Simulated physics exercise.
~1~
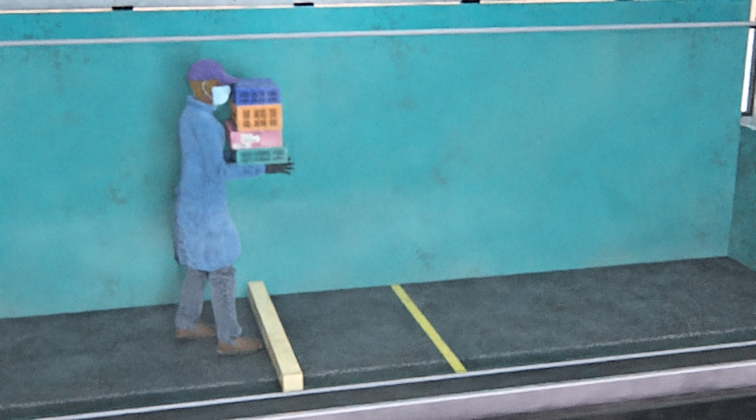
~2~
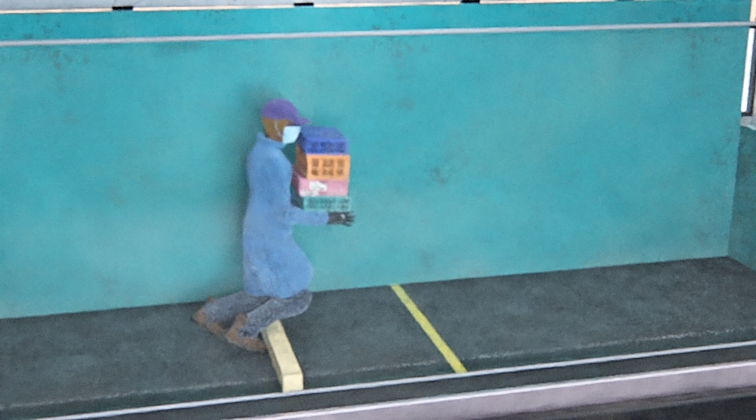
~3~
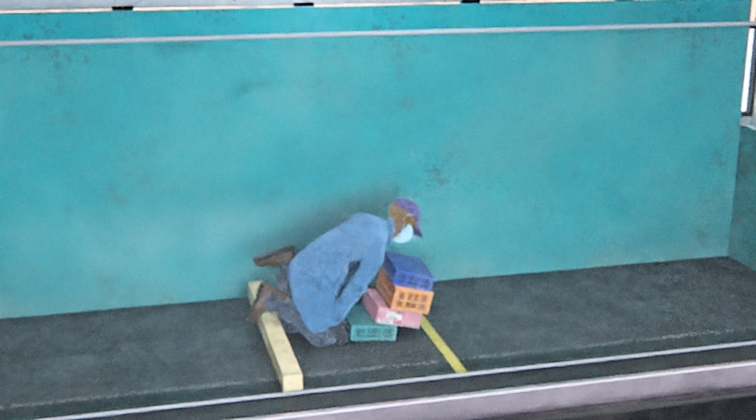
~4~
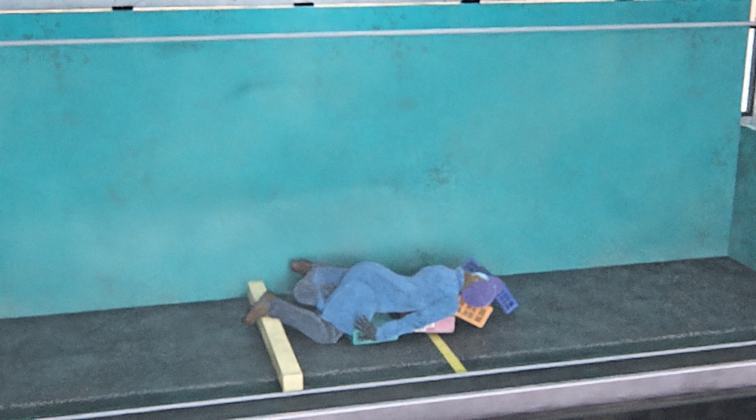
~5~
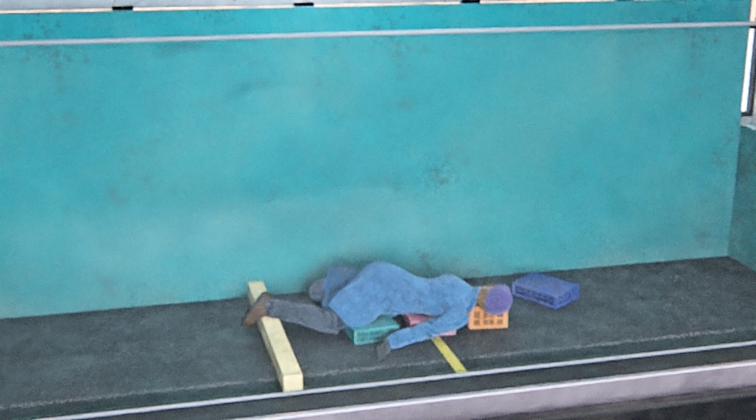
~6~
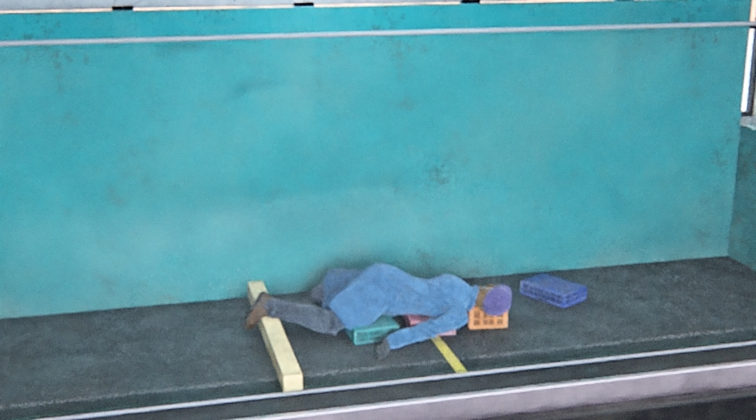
In the video, a masked figure in blue carrying stacked crates and a pink parcel sinks to its knees, pitches rightward and collapses over them, ending face down with the teal crate before the yellow line and the orange and blue crates beyond it.
